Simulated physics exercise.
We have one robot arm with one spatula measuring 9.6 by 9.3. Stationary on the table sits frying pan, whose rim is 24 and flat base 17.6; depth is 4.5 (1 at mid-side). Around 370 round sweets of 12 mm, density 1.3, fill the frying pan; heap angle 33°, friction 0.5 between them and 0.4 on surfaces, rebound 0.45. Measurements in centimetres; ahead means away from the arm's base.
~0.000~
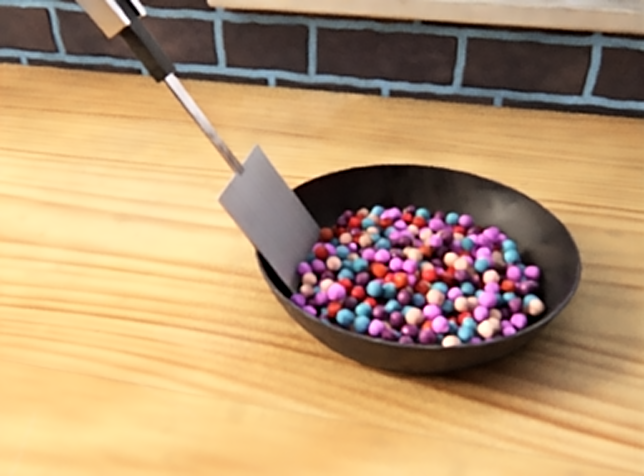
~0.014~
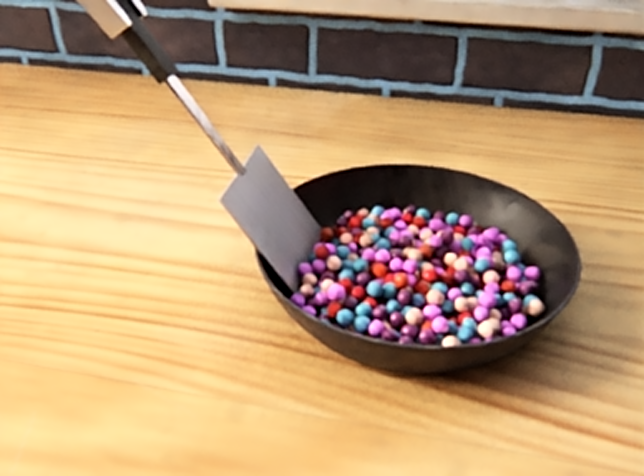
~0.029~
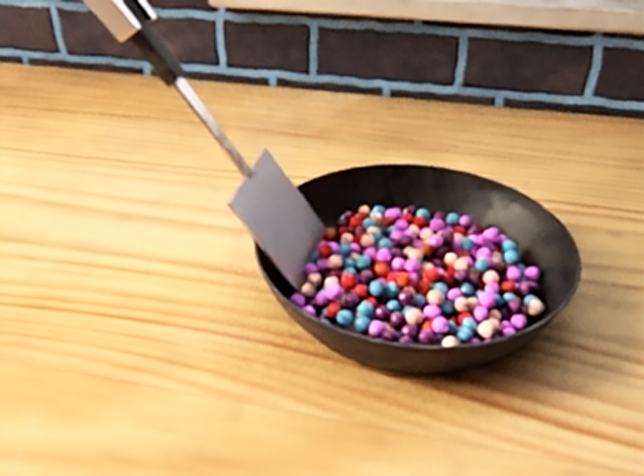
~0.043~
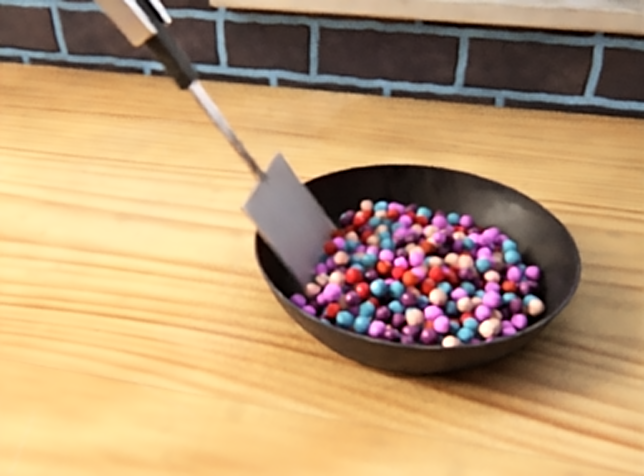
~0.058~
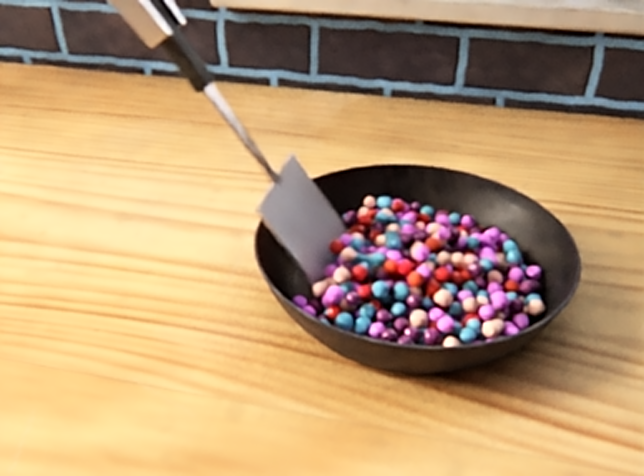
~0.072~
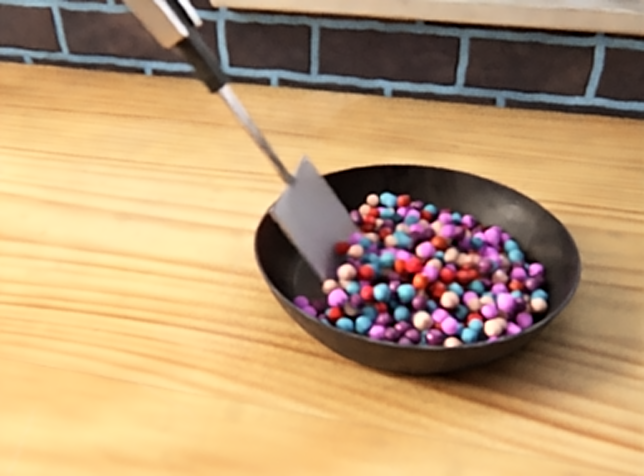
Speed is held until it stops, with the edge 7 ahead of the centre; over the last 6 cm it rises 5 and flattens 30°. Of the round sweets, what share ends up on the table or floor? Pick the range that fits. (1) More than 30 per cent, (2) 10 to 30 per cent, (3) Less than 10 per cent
The answer is 2.
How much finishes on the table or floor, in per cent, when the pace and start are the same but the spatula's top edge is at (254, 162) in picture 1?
About 15 per cent.
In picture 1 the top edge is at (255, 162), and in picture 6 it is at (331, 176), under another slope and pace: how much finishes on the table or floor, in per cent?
Some 20 per cent.
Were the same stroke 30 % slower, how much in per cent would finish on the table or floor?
In that case, around 5 per cent would end on the table or floor.
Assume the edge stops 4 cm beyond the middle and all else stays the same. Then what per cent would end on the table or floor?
In that case around 5 per cent.
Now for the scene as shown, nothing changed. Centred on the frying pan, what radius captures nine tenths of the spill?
Seen from above, roughly 40 cm.
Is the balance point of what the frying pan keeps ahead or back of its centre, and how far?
4.0 cm ahead.
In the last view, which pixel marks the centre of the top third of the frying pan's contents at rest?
Pixel estimate: About (509, 272).
By 0.12 s, sloping 55°, highest piece 5 above the table; 371 in the frying pan.
By 0.17 s, sloping 43°, highest piece 6 above the table; 371 in the frying pan.
By 0.39 s, sloping 25°, highest piece 8 above the table; 313 in the frying pan, 52 on the table or floor, 6 on the blade or in flight.
By 1.44 s, sloping 25°, highest piece 4 above the table; 312 in the frying pan, 59 on the table or floor.
Final count, 312 in the frying pan, 59 on the table or floor. That is 16 % on the table or floor.
